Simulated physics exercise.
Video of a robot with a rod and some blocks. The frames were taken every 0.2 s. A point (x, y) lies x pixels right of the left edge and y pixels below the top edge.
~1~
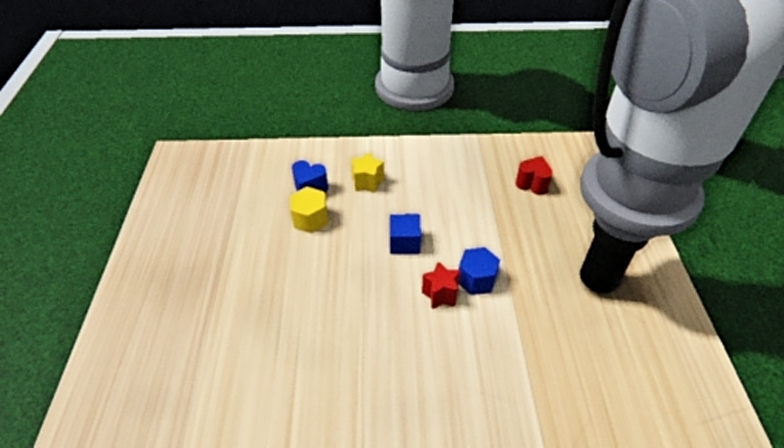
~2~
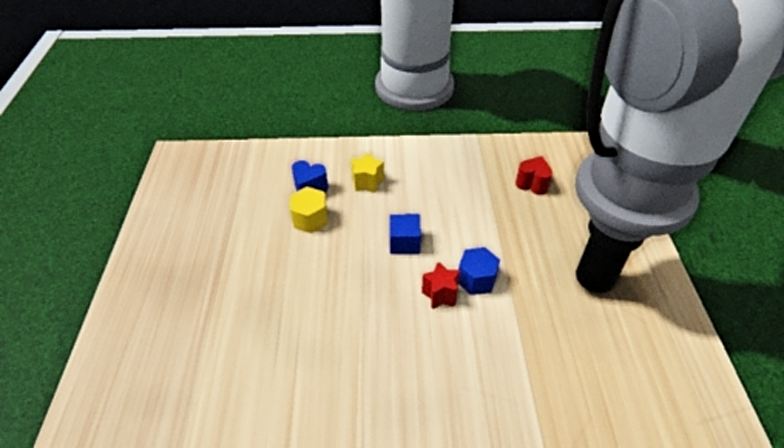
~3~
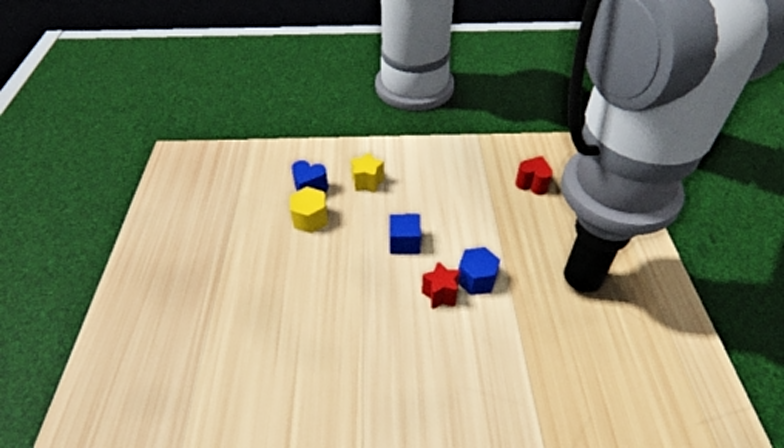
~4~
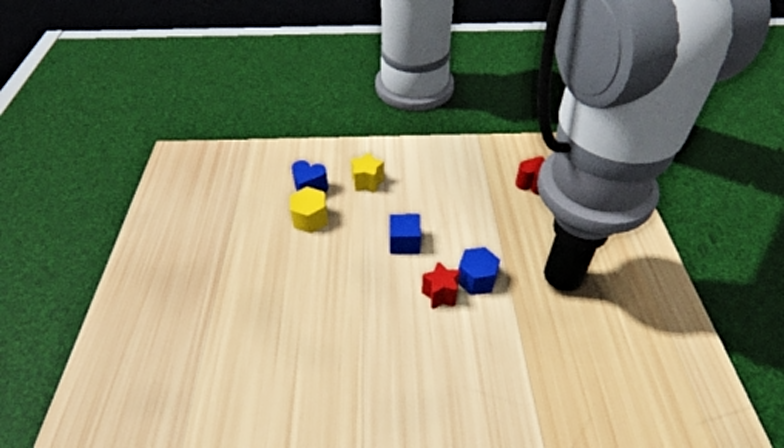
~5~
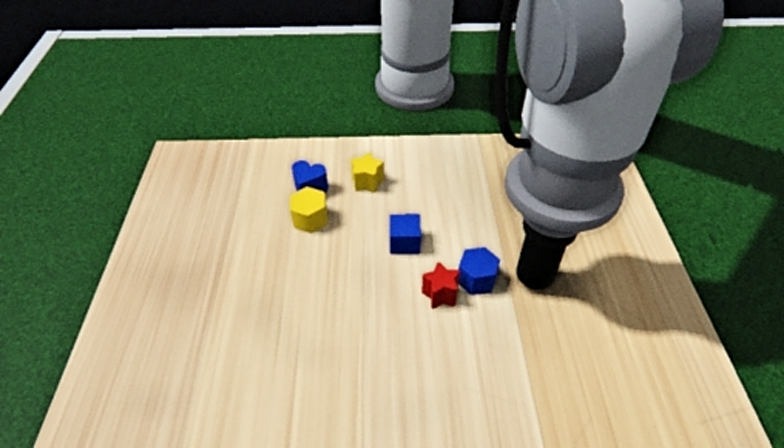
A robot arm slides its black rod left across the wooden board toward the blue hexagonal block.
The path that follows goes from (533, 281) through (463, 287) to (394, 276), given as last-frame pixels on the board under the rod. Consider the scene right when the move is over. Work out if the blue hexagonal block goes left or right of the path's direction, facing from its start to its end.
Towards the right-hand side.
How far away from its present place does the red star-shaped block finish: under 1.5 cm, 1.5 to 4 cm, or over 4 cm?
The block winds up beyond 4 cm from where it is now.
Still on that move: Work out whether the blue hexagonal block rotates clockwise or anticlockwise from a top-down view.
From above, clockwise.
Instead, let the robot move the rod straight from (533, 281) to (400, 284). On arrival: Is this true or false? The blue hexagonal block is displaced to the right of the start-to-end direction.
The statement is true.
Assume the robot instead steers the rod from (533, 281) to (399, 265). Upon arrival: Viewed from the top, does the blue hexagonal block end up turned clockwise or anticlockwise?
Against the clock.
The first path, step by step. One third of the way, rod (488, 280); red star-shaped block (429, 279), turned 40° anticlockwise; blue hexagonal block (453, 257).
Two thirds of the way, rod (440, 278); blue square (399, 218), turned 15° anticlockwise; red star-shaped block (410, 278), turned 105° anticlockwise; blue hexagonal block (416, 242), turned 50° clockwise.
At the end, rod (394, 269); blue square (392, 205); red star-shaped block (380, 283), turned 150° anticlockwise; blue hexagonal block (397, 229), turned 70° clockwise.
